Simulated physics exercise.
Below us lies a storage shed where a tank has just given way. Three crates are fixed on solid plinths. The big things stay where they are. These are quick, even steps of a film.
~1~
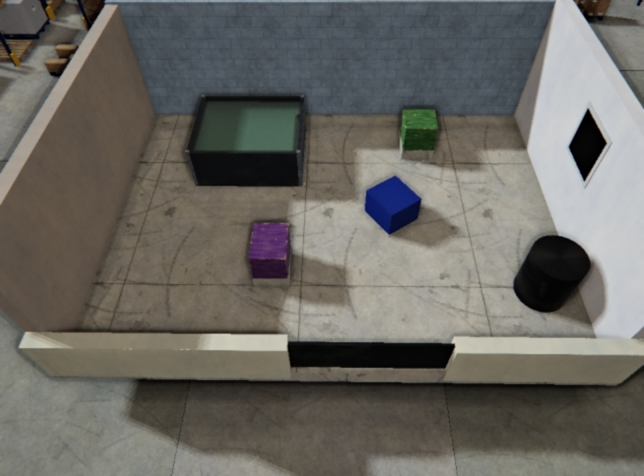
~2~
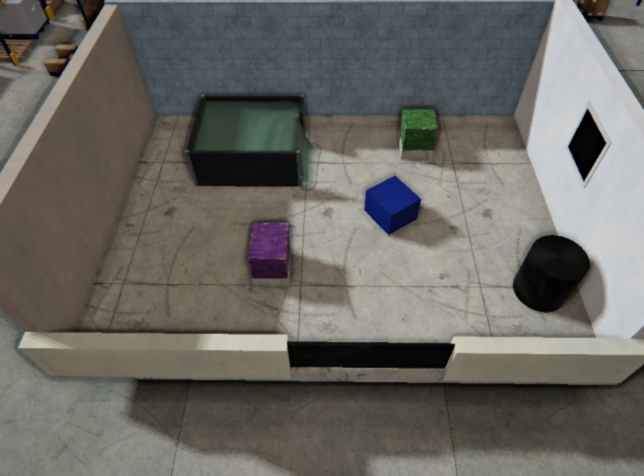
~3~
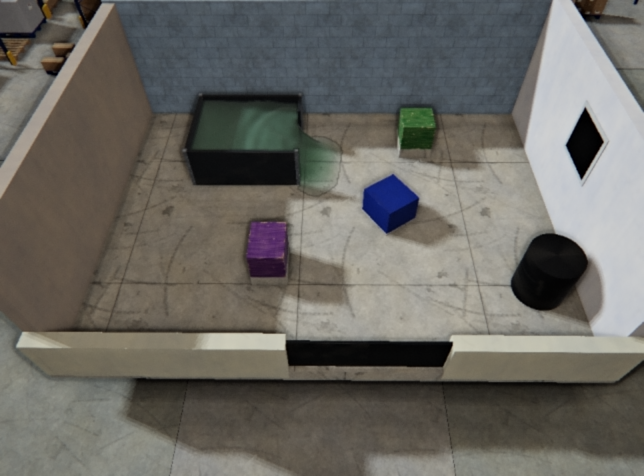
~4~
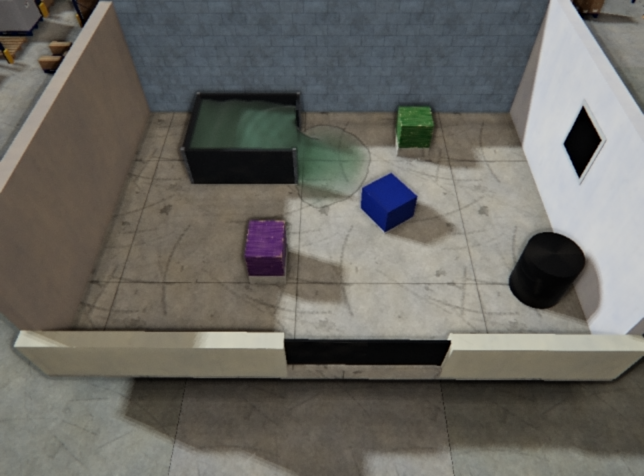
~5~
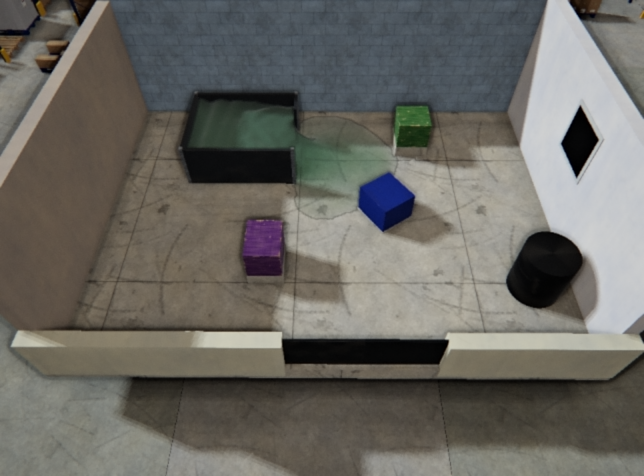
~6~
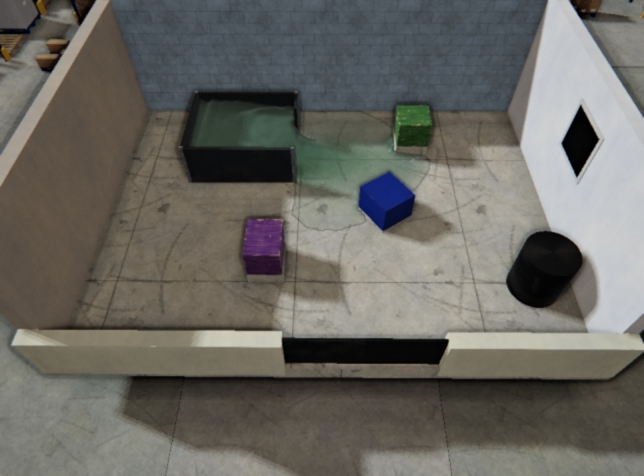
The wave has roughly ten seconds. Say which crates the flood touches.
The green crate gets wet; the blue crate gets wet; the purple crate stays dry.
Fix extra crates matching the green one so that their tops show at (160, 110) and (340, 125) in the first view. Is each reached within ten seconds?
One after the other: Keeps dry, is soaked.
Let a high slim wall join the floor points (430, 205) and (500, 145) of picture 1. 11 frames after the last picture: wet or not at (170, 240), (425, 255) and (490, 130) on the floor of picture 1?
In that order: Clear, awash, under water.
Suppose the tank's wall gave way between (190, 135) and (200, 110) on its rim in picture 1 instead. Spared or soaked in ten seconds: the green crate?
In short: Green crate keeps dry.
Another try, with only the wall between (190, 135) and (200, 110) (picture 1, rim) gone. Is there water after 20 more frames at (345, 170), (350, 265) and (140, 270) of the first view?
In that order: Dry, dry, wet.
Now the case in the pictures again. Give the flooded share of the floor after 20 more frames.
Near 55 in a hundred.
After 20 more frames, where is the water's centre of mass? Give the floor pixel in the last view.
At about (385, 176).
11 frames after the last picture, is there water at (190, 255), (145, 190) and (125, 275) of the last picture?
As listed: Dry, dry, dry.
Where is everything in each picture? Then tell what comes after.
In the first picture, the tank at (249, 126) is whole and still.
In the second picture, the front is at (304, 189), out from the gap at (300, 153).
In the third picture, water pours out at (298, 154) and has run to (335, 145).
In the fourth picture, water pours out at (296, 154) and has run to (364, 150).
In the fifth picture, the front is at (392, 155), out from the gap at (294, 153).
In the sixth picture, the front is at (426, 167), out from the gap at (294, 153).
A moment on, water covers 25 % of the floor; the green crate water round its plinth, the blue crate water round its plinth, the purple crate not reached.
Next, water covers 40 % of the floor; the green crate water round its plinth, the blue crate water round its plinth, the purple crate not reached.
Then, water covers 55 % of the floor; the green crate water round its plinth, the blue crate water round its plinth, the purple crate water round its plinth.
Later, water covers 70 % of the floor; the green crate water round its plinth, the blue crate water round its plinth, the purple crate water round its plinth.
In the end, water covers 95 % of the floor; the green crate was topped, the blue crate was topped, the purple crate stayed above the water.
